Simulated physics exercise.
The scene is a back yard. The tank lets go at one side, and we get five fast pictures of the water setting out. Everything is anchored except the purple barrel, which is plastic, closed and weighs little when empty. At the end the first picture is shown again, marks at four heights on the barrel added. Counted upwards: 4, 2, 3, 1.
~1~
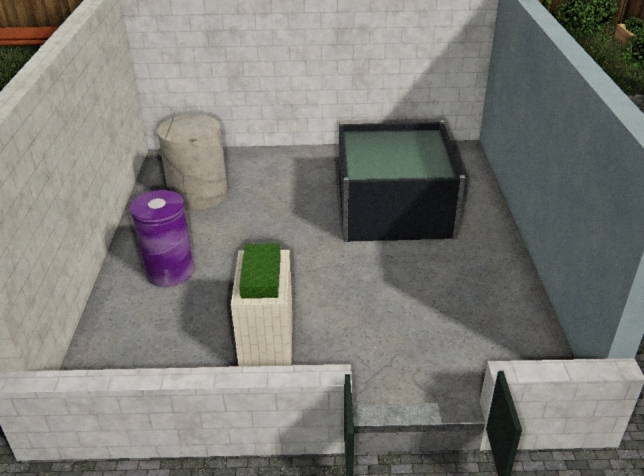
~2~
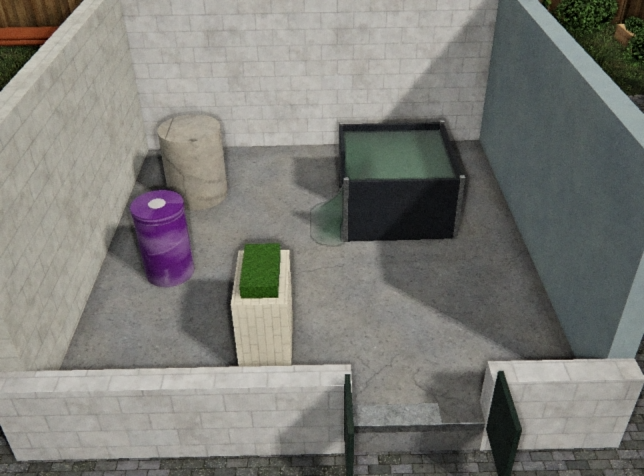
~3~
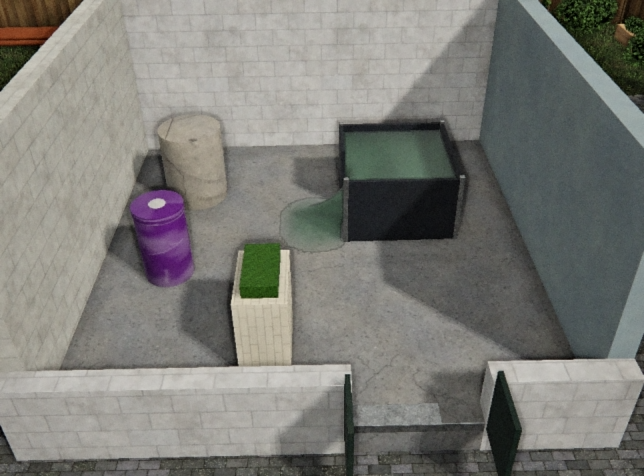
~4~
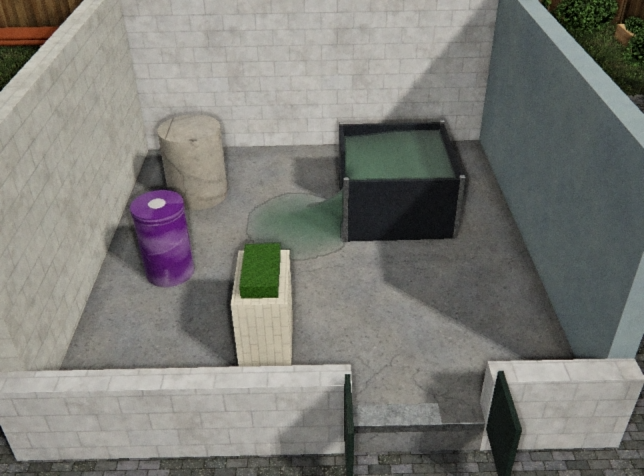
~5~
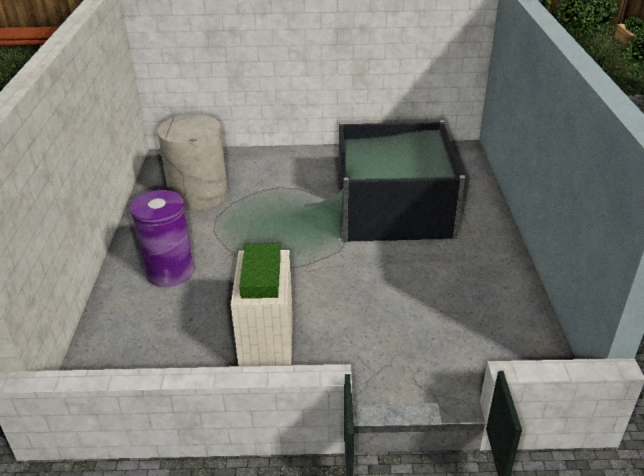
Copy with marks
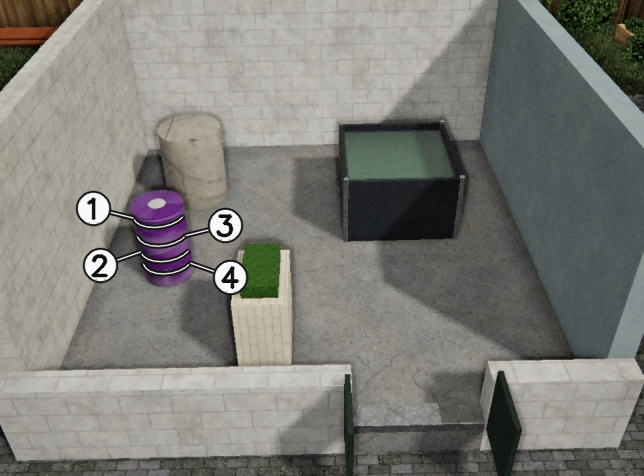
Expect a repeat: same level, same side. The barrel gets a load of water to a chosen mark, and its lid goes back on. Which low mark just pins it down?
Go for 2.
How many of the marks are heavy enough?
Three of the four.
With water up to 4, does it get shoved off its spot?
Yes, that goes wrong.
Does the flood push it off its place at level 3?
No, that is safe.
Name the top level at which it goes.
That is level 4.
On the marked copy, 1 at (154, 227); 2 at (161, 261); 3 at (158, 246); 4 at (164, 273); from the bottom up 4, 2, 3, 1.
Choosing 1, it does not move.
Choosing 2, it does not move.
Choosing 3, it does not move.
Choosing 4, it is pushed about its own width away.
